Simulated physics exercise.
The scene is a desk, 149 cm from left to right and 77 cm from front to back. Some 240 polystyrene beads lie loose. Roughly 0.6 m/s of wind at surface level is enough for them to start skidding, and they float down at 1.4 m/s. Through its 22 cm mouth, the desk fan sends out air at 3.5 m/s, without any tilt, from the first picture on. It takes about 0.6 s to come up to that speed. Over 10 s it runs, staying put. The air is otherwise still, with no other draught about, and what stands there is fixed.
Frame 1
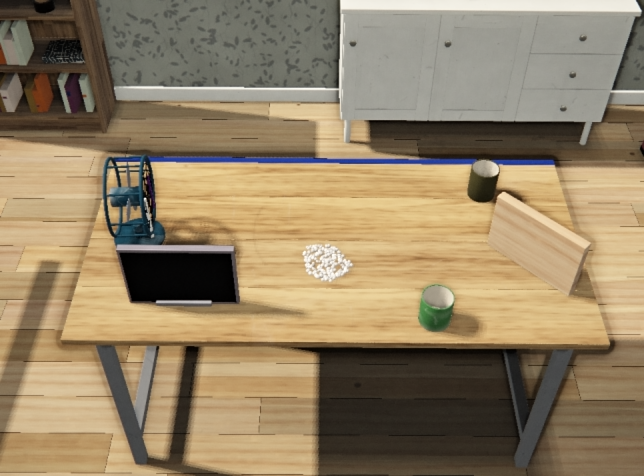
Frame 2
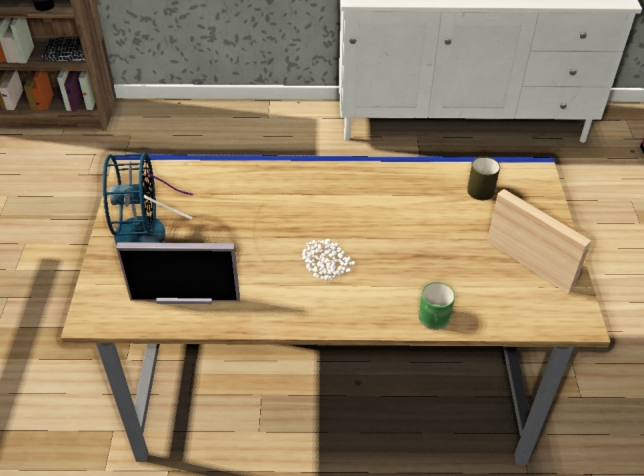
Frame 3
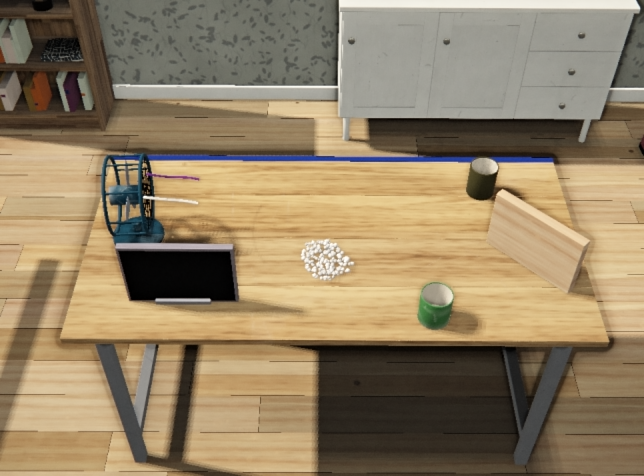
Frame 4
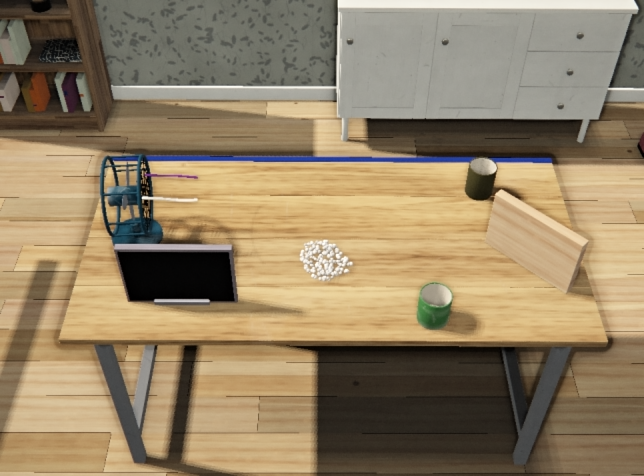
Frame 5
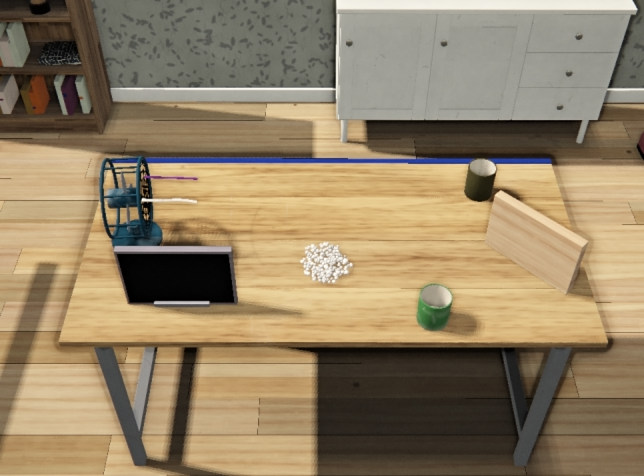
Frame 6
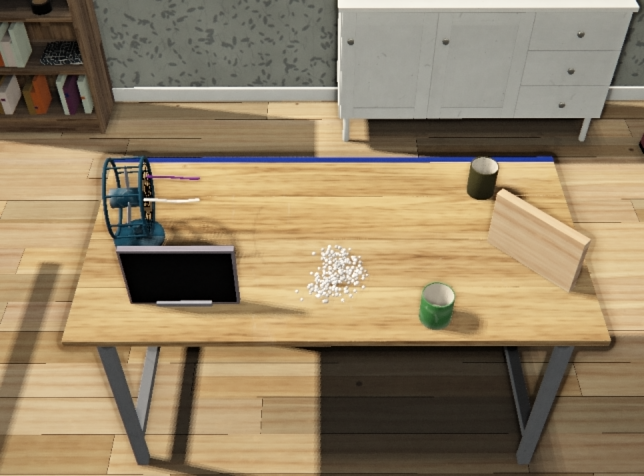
On a wooden desk, ribbons on a blue fan lifted and streamed out to the right while a pile of small white beads sat still, then the beads began to shift and spread apart slightly.
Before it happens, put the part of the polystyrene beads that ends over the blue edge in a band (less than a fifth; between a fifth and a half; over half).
Looking at the blue edge, the share there is under one fifth.
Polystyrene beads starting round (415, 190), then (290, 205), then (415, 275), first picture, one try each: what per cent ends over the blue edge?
About 100, 80 and 0 in a hundred, in that order.
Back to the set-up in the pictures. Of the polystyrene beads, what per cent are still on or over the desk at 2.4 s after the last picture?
I'd say close to 60 % are still there.
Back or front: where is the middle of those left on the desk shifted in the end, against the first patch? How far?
Shifted forward by about 20 cm.
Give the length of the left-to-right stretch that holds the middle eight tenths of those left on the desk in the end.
Spread, left to right: Approx. 20 cm.
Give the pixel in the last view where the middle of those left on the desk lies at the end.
Look somewhere near (364, 322).
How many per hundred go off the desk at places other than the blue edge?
Some 40 per cent.
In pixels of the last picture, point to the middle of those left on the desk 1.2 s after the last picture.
Look about (364, 322) in the last picture.
Then, 1.2 s after the last picture, 18 % are on the move or not yet settled, 0 % are over the blue edge; the middle of those still in play is near (364, 322).
Then, 2.4 s after the last picture, 15 % are on the move or not yet settled, 0 % are over the blue edge; the middle of those still in play is near (364, 322).
Then, 4.7 s after the last picture, 15 % are on the move or not yet settled, 0 % are over the blue edge; the middle of those still in play is near (364, 322).
Then, 9.2 s after the last picture, at the end, 0 % are over the blue edge; the middle of those still in play is near (364, 322).
